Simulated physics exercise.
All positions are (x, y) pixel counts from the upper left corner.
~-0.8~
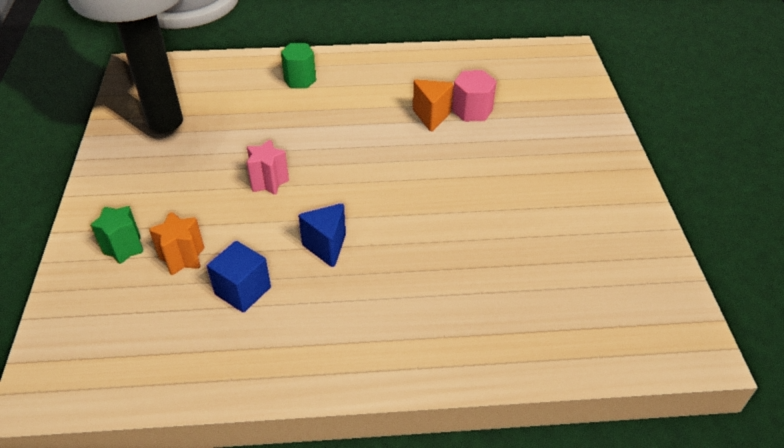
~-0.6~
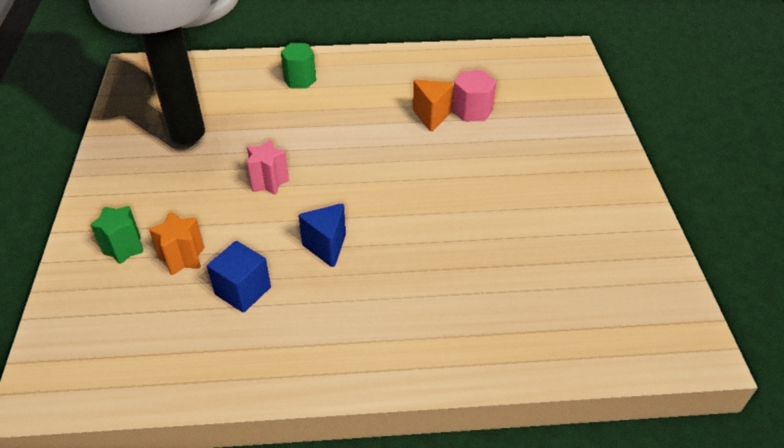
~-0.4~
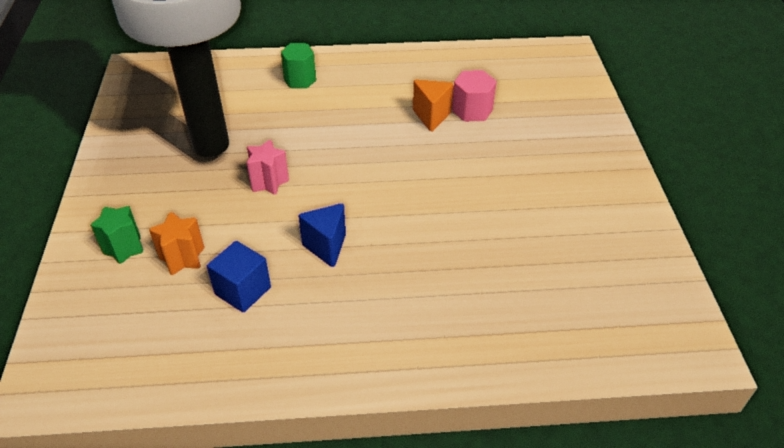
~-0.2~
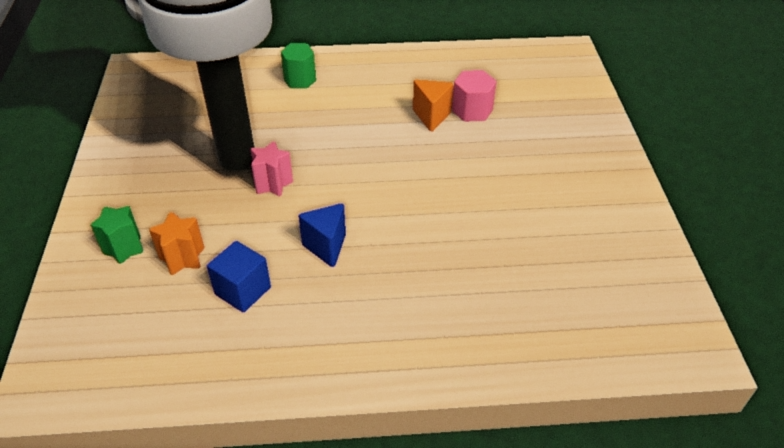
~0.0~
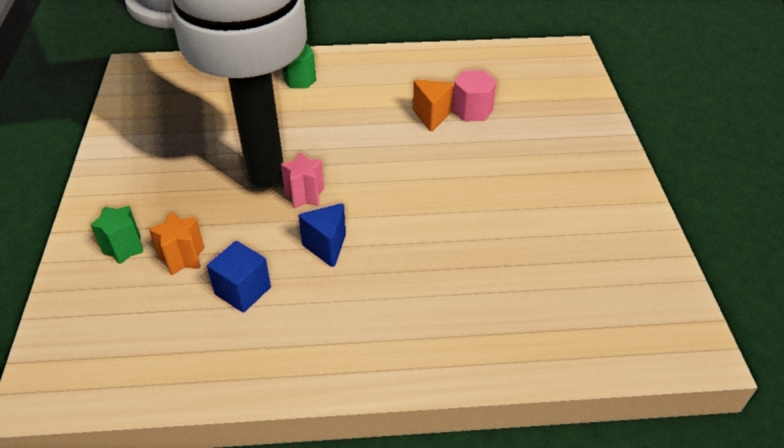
A pale wooden board on a dark green surface is seen from above at an angle, the view fixed. On it sit green and orange stars and a blue cube at left, a pink star and blue triangular block nearer the middle, and a green block, orange triangle and pink hexagon toward the back. A robot arm's black rod slides right and nearer, meets the pink star and pushes it a short way rightward, toward the blue triangular block.
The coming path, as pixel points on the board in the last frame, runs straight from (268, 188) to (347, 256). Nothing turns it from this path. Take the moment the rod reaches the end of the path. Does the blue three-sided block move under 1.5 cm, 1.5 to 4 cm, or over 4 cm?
Displaced more than 4 cm.
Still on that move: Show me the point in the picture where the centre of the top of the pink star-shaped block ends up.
Top centre: (334, 177).
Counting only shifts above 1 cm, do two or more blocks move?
Yes - that is the case.
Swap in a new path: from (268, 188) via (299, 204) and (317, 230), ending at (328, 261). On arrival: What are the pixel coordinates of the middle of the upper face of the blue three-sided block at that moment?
In the picture, it is at (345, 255).
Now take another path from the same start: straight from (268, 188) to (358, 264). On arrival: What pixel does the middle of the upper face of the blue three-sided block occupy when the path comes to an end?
It will end up at (371, 262).
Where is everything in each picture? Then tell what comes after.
The first frame shows rod tip at (166, 122); block tops, blue square at (236, 261); pink star-shaped block at (264, 152); blue three-sided block at (324, 218).
The second frame shows rod at (187, 133); blocks unchanged.
The third frame shows rod at (211, 145); blocks unchanged.
The fourth frame shows rod at (237, 159); pink star-shaped block at (268, 154).
The fifth frame shows rod at (266, 175); blue square at (236, 261); pink star-shaped block at (302, 165); blue three-sided block at (324, 218).
What follows on the original path. One third of the way, rod at (292, 197); pink star-shaped block at (324, 173), turned 65° anticlockwise.
Two thirds of the way, rod at (319, 220); pink star-shaped block at (334, 177), turned 100° anticlockwise; blue three-sided block at (334, 227).
At the end, rod at (346, 243); blue square in place; pink star-shaped block at (334, 177), turned 100° anticlockwise; blue three-sided block at (362, 252).
